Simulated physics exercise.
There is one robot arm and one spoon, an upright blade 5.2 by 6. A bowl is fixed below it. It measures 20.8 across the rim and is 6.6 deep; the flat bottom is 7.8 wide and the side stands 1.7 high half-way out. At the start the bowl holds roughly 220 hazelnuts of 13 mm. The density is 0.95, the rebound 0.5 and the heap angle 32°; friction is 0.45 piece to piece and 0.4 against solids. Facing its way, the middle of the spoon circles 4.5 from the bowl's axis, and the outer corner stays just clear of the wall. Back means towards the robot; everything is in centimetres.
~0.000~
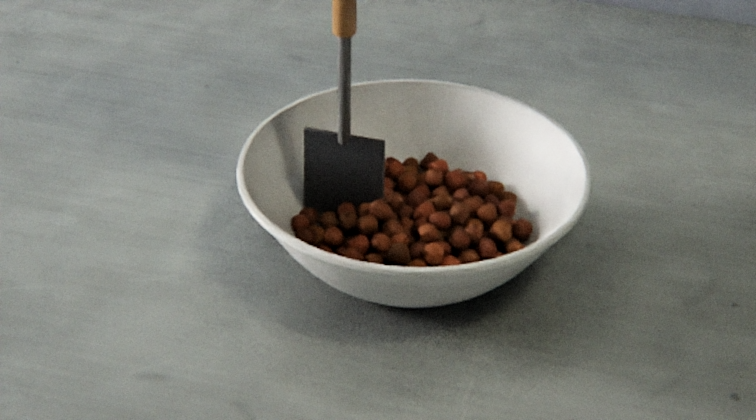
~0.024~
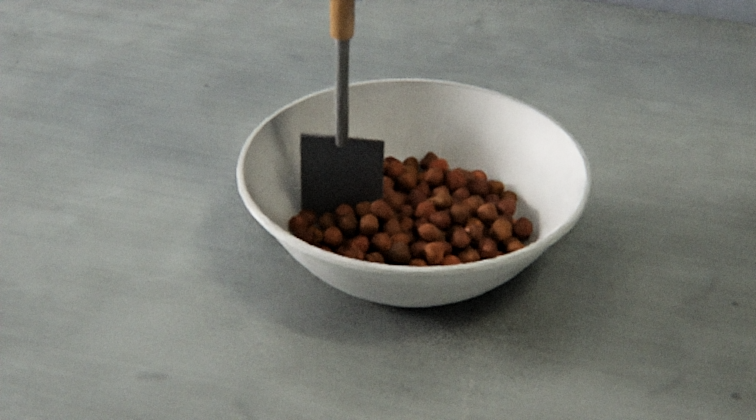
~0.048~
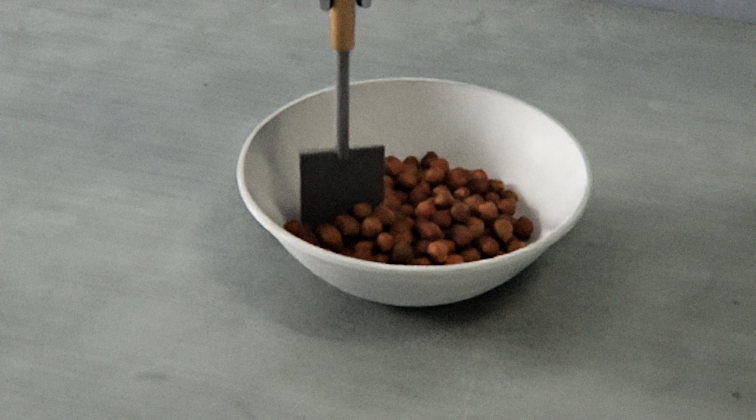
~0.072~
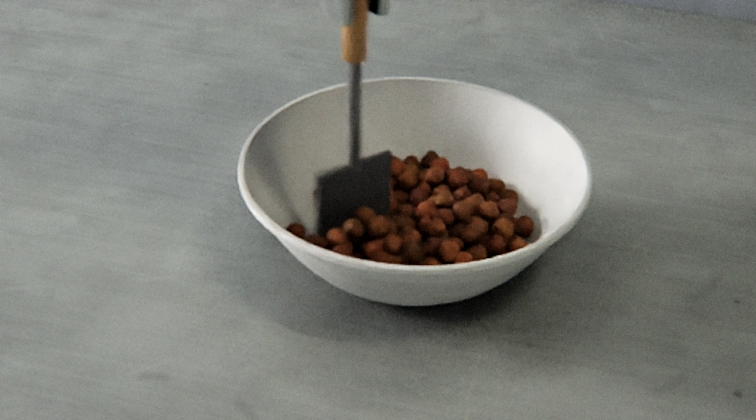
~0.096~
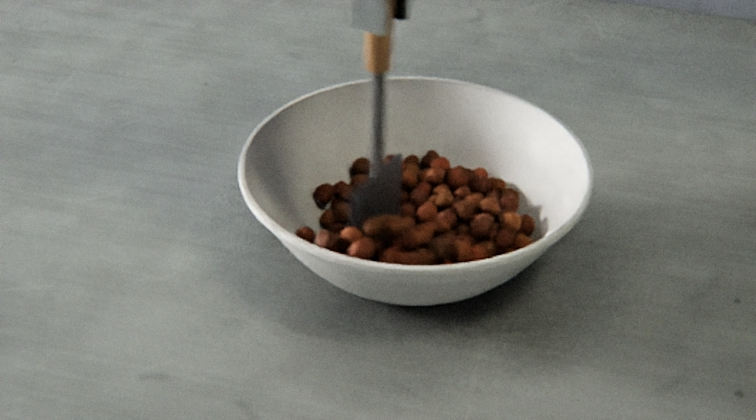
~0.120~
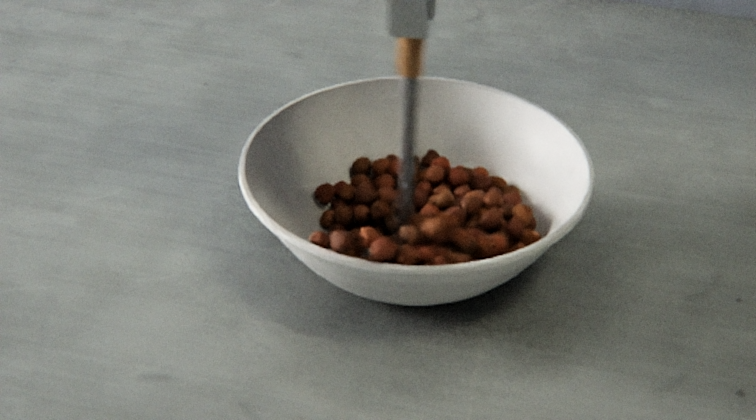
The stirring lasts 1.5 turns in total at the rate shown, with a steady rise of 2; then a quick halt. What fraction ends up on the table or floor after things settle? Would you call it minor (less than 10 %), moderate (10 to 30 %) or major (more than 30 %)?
I would call it moderate.
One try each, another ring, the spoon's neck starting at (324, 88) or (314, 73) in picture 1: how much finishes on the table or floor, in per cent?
Near 0 per cent and near 0 per cent, in that order.
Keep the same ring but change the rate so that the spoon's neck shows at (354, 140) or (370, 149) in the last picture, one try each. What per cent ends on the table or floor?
Close to 0 and 5 in a hundred.
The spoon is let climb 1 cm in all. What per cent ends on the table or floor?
Around 30 percent of it.
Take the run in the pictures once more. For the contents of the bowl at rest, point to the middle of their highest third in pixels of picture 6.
Centre of top third: Approx. (402, 211).
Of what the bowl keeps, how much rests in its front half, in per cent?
Estimate: Some 50 %.
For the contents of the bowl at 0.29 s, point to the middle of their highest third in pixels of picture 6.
I'd put its middle near (446, 127).
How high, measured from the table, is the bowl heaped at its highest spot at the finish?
Roughly 4.5 centimetres.
After 0.29 s, 266° round, highest piece 12 above the table; 198 in the bowl, 7 on the table or floor, 18 in flight or on the tool.
After 0.47 s, 76° round, highest piece 9 above the table; 177 in the bowl, 40 on the table or floor, 6 in flight or on the tool.
After 0.76 s, 180° round, highest piece 4 above the table; 176 in the bowl, 47 on the table or floor.
After 1.46 s, 180° round, highest piece 4 above the table; 176 in the bowl, 47 on the table or floor.
At rest, 176 in the bowl, 47 on the table or floor. That is 21 % on the table or floor.
